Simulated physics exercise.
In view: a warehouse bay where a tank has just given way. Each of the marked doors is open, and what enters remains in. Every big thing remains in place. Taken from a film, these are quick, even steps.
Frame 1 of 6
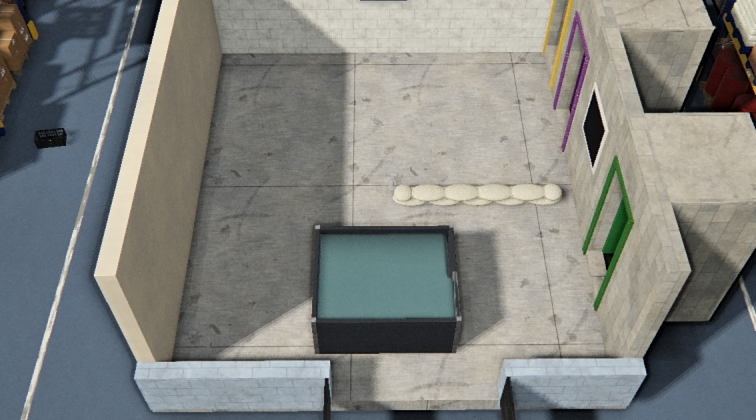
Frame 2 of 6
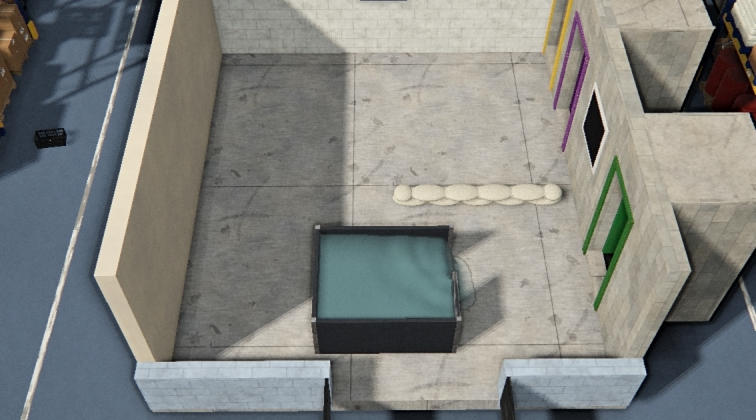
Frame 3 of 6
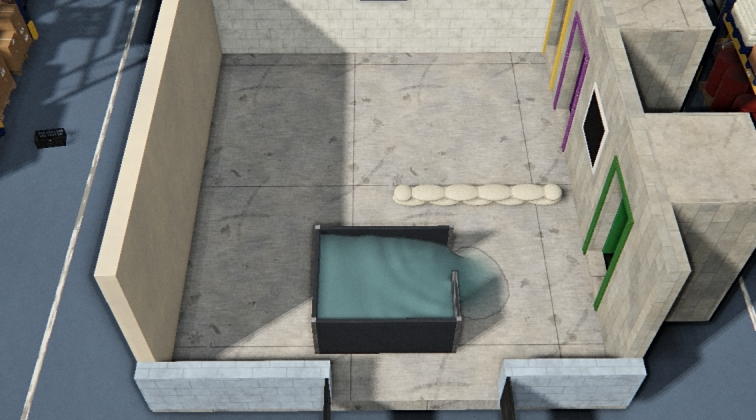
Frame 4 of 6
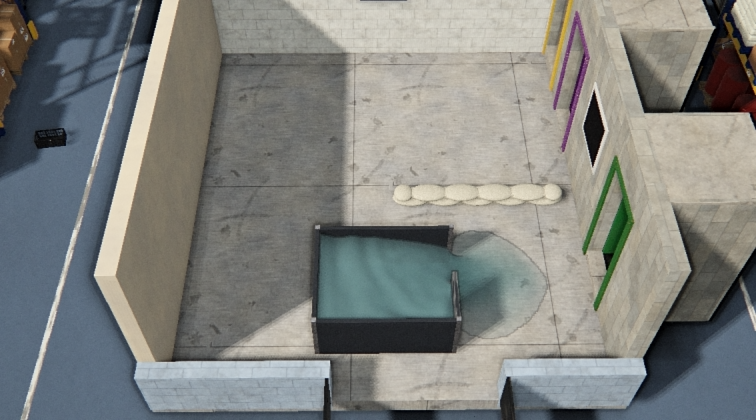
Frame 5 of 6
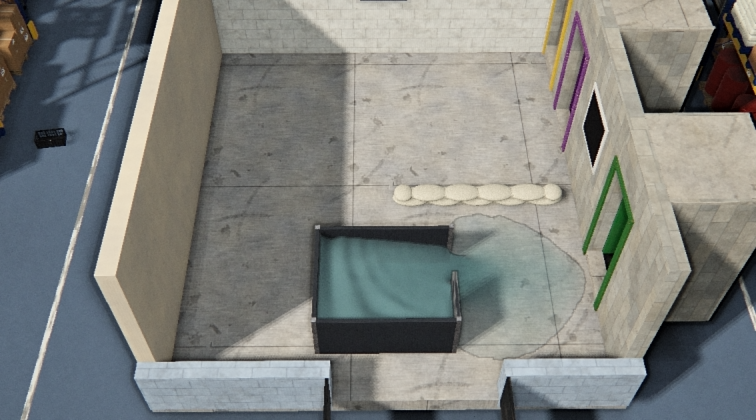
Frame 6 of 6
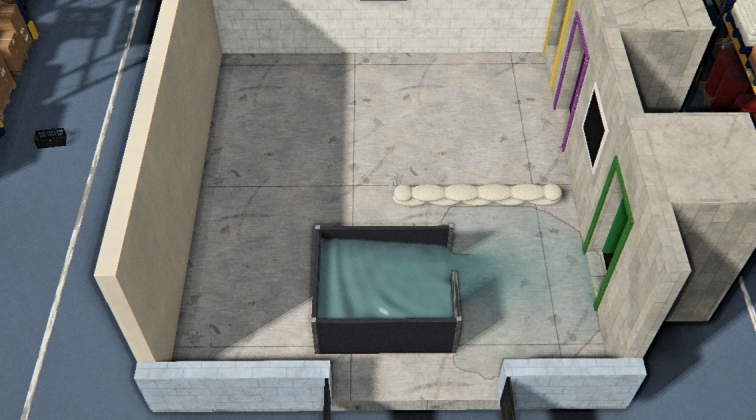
Water sits level in a dark, open-topped tank on the concrete floor of a walled bay, then pours out through a gap in its right side. The thin sheet fans out across the floor below a row of pale sandbags, spreading right to the wall beside the green doorway.
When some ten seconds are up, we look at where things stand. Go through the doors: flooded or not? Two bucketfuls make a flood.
In order: The purple door keeps inside the limit, the green door overshoots the limit, the yellow door keeps inside the limit.
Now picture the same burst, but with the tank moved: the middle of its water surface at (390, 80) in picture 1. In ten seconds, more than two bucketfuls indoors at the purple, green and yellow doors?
Result per door: Purple gets past it; green does not reach it; yellow gets past it.
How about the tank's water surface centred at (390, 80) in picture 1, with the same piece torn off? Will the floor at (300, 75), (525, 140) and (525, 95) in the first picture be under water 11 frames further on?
First one stays unwetted, next one gets inundated, last one gets inundated.
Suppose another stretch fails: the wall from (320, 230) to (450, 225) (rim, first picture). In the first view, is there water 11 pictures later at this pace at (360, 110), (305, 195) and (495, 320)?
Taking the three spots as listed, they end up inundated, inundated and spared.
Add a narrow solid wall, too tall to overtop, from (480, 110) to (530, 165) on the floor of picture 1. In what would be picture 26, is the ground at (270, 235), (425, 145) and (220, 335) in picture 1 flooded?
The first spot is untouched, the second untouched, the third untouched.
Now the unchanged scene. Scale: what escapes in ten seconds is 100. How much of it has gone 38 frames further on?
Near 75 %.
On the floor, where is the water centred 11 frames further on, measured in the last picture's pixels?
Near (446, 290) in the last view.
A moment on, water covers 15 % of the floor; the purple door not reached, the green door far over two buckets in, the yellow door not reached.
Next, water covers 25 % of the floor; the purple door wet at the sill, nothing in, the green door far over two buckets in, the yellow door not reached.
Then, water covers 35 % of the floor; the purple door wet at the sill, nothing in, the green door far over two buckets in, the yellow door wet at the sill, nothing in.
Later, water covers 55 % of the floor; the purple door wet at the sill, nothing in, the green door far over two buckets in, the yellow door wet at the sill, nothing in.
In the end, water covers 85 % of the floor; the purple door wet at the sill, nothing in, the green door far over two buckets in, the yellow door wet at the sill, nothing in.
